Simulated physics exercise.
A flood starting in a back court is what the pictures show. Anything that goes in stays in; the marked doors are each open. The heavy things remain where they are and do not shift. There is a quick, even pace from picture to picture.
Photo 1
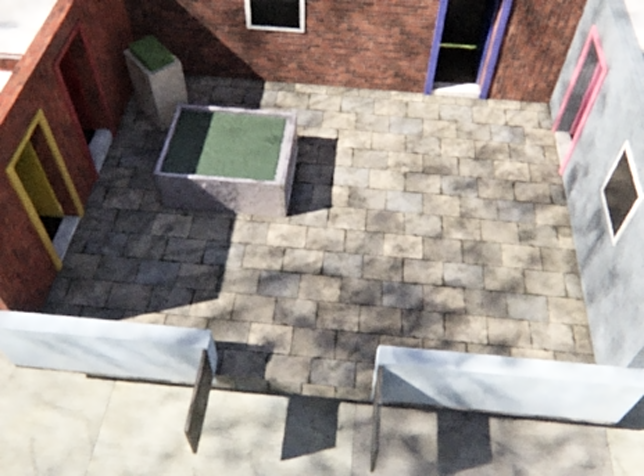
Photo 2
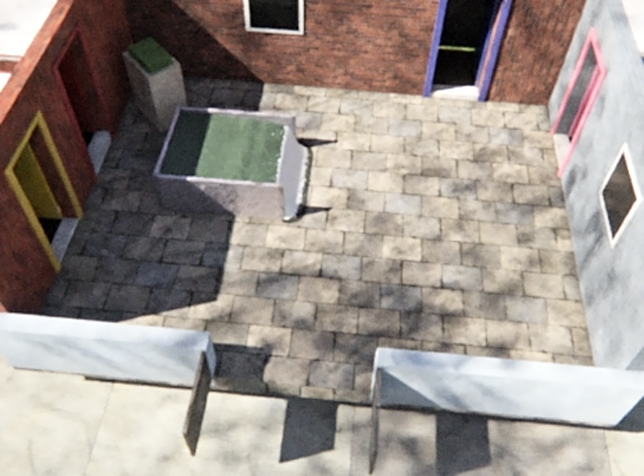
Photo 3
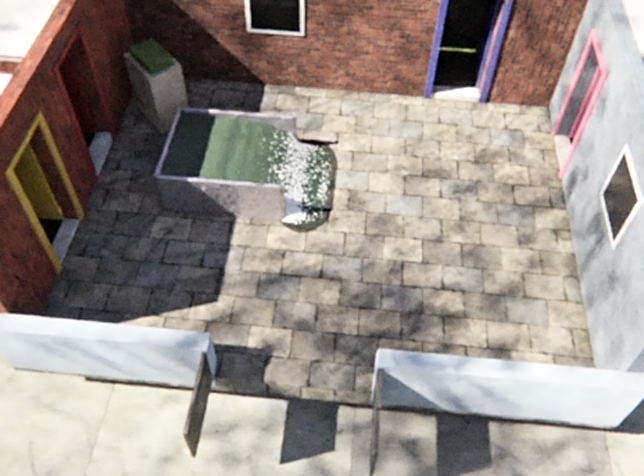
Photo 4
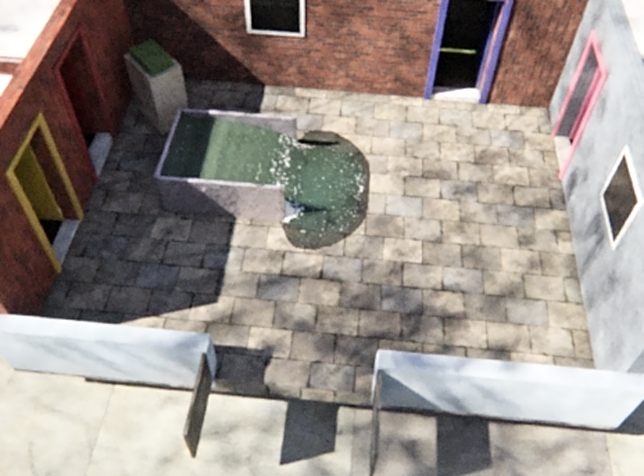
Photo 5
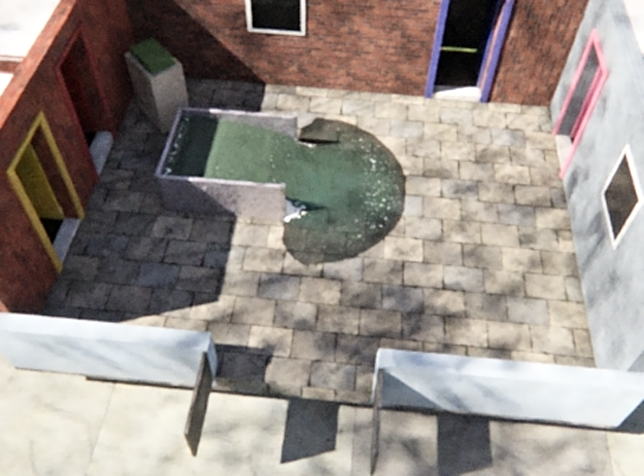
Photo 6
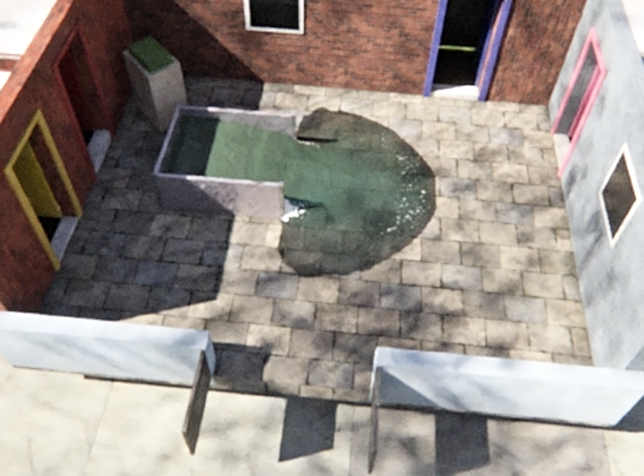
Green water pouring from the right side of a raised tank and spreading rightward across the paving of a brick-walled courtyard.
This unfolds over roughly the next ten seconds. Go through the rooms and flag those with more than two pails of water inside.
Pink door - flagged, red door - not flagged, blue door - not flagged, yellow door - not flagged.
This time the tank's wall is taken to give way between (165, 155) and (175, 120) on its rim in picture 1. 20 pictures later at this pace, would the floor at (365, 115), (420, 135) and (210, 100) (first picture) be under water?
Following the listed order, the three come out not reached, not reached and reached by the spill.
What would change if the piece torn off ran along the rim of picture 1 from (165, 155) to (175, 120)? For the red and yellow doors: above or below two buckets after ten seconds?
My reading: The red one takes more; the yellow one goes over.
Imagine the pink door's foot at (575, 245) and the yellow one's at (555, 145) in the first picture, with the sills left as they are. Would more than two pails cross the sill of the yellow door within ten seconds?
In short: Yellow takes more.
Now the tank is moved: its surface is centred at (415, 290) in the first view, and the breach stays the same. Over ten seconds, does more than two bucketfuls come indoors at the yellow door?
As far as I can tell, the yellow door stays within limits.
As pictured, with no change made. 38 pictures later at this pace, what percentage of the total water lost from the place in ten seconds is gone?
Note - share reached: 65 %.
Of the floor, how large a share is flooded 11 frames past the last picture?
I reckon around 50 %.
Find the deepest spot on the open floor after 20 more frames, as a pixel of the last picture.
Check close to (590, 397).
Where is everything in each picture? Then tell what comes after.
Still water in the tank at (229, 146), in the first frame.
Water pours out at (287, 172) and has run to (297, 145), in the second frame.
Water pours out at (288, 174) and has run to (319, 146), in the third frame.
Water pours out at (288, 176) and has run to (344, 142), in the fourth frame.
The front is at (399, 172), out from the gap at (288, 176), in the fifth frame.
The front is at (429, 176), out from the gap at (287, 174), in the sixth frame.
A moment on, water covers 40 % of the floor; the pink door not reached, the red door not reached, the blue door not reached, the yellow door not reached.
Next, water covers 50 % of the floor; the pink door under two buckets in, the red door not reached, the blue door wet at the sill, nothing in, the yellow door not reached.
Then, water covers 50 % of the floor; the pink door far over two buckets in, the red door not reached, the blue door wet at the sill, nothing in, the yellow door not reached.
Later, water covers 55 % of the floor; the pink door far over two buckets in, the red door not reached, the blue door wet at the sill, nothing in, the yellow door not reached.
In the end, water covers 80 % of the floor; the pink door far over two buckets in, the red door not reached, the blue door wet at the sill, nothing in, the yellow door not reached.
